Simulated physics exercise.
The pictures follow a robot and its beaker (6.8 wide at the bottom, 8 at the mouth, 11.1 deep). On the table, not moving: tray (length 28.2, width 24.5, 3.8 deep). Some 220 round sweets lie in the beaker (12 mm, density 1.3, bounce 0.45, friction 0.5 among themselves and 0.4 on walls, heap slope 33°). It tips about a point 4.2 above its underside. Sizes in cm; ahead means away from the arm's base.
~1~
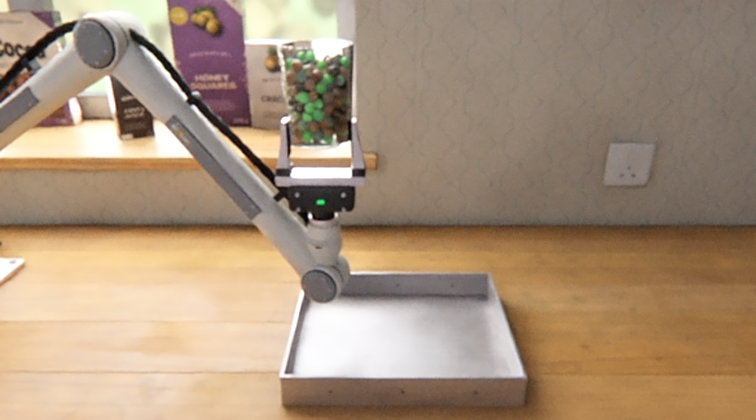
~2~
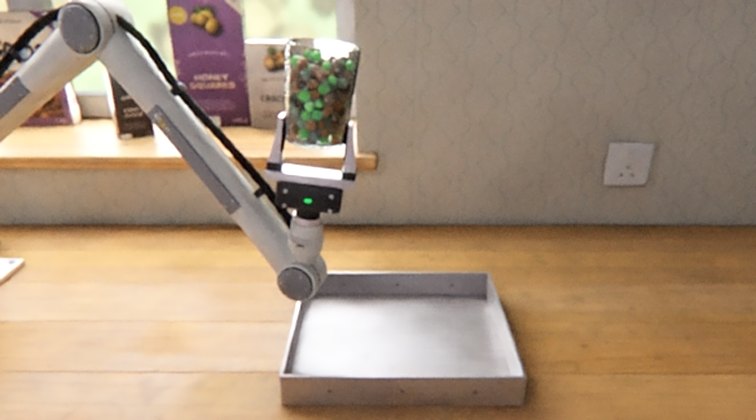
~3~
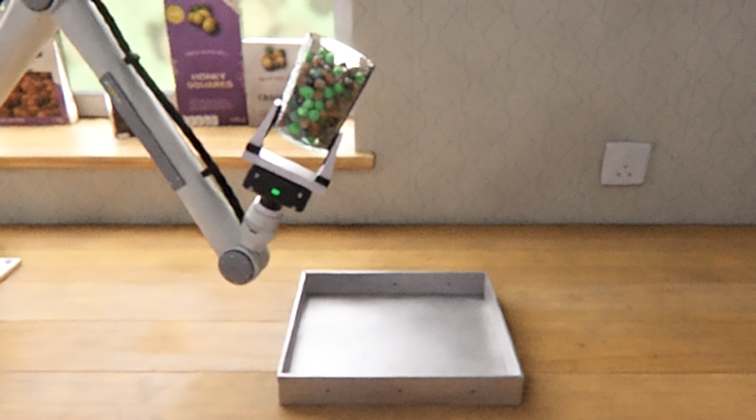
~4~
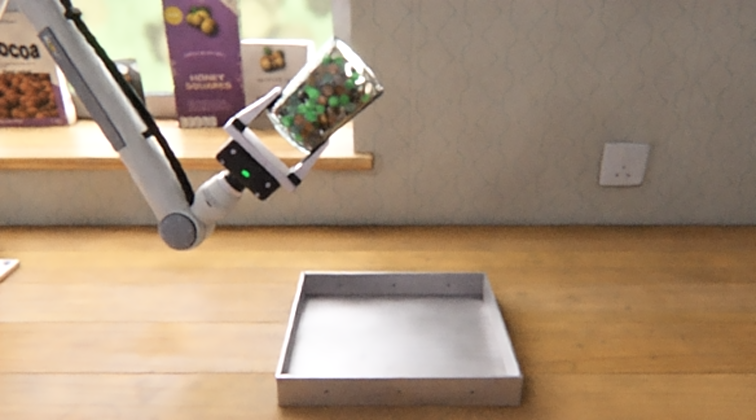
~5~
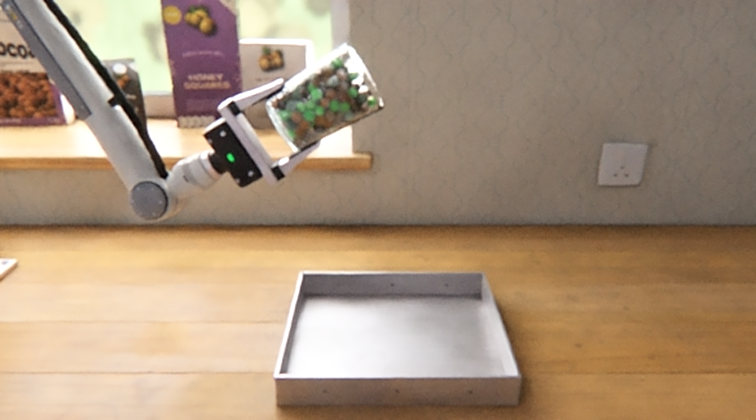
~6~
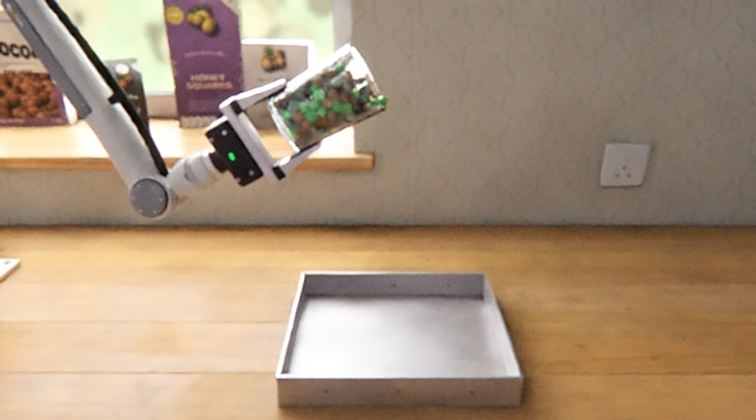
A wooden tabletop before a grey patterned wall, with a window ledge behind at left, is seen from the front, slightly above. A white and grey robot arm at left grips a clear beaker of green and brown sweets above an empty pale tray, with purple and other boxes on the ledge. The arm swings leftward while tilting the upright beaker steeply to the right, the sweets shifting towards its rim as the motion slows.
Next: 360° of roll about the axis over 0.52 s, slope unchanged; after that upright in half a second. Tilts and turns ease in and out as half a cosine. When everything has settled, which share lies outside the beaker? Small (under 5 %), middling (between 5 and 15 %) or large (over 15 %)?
Share outside the beaker: Small (under 5 %).
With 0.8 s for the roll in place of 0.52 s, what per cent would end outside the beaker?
In that case some 0 per cent.
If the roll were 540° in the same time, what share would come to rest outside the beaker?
Then about 0 per cent.
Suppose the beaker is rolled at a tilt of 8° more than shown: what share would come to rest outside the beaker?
It would be near 0 per cent.
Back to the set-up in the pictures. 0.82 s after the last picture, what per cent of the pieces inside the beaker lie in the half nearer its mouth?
Some 45 per cent.
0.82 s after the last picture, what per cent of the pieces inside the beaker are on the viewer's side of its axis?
Some 50 per cent.
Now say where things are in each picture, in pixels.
The first picture shows beaker middle at (318, 95), upright; upper third of the load around (317, 75), from x 290 to 345, top at y 55; 225 in the beaker.
The second picture shows beaker middle at (319, 95), tipped 8°; upper third of the load around (319, 74), from x 290 to 350, top at y 50.
The third picture shows beaker middle at (321, 96), tipped 27°; upper third of the load around (323, 77), from x 285 to 360, top at y 50.
The fourth picture shows beaker middle at (323, 99), tipped 48°; upper third of the load around (328, 83), from x 280 to 365, top at y 60.
The fifth picture shows beaker middle at (323, 101), tipped 60°; upper third of the load around (326, 86), from x 275 to 370, top at y 65.
The sixth picture shows beaker middle at (325, 101), tipped 61°; upper third of the load around (328, 88), from x 280 to 385, top at y 70; 225 in the beaker.
Then, 0.41 s after the last picture, tipped 61°, highest piece 39 above the table; 224 in the beaker, 1 in the tray.
Then, 0.82 s after the last picture, tipped 22°, highest piece 38 above the table; 224 in the beaker, 1 in the tray.
Then, 1.22 s after the last picture, upright, highest piece 39 above the table; 224 in the beaker, 1 in the tray.
Then, 1.92 s after the last picture, upright, highest piece 39 above the table; 224 in the beaker, 1 in the tray.
Final count, 224 in the beaker, 1 in the tray. That is 0 % outside the beaker.
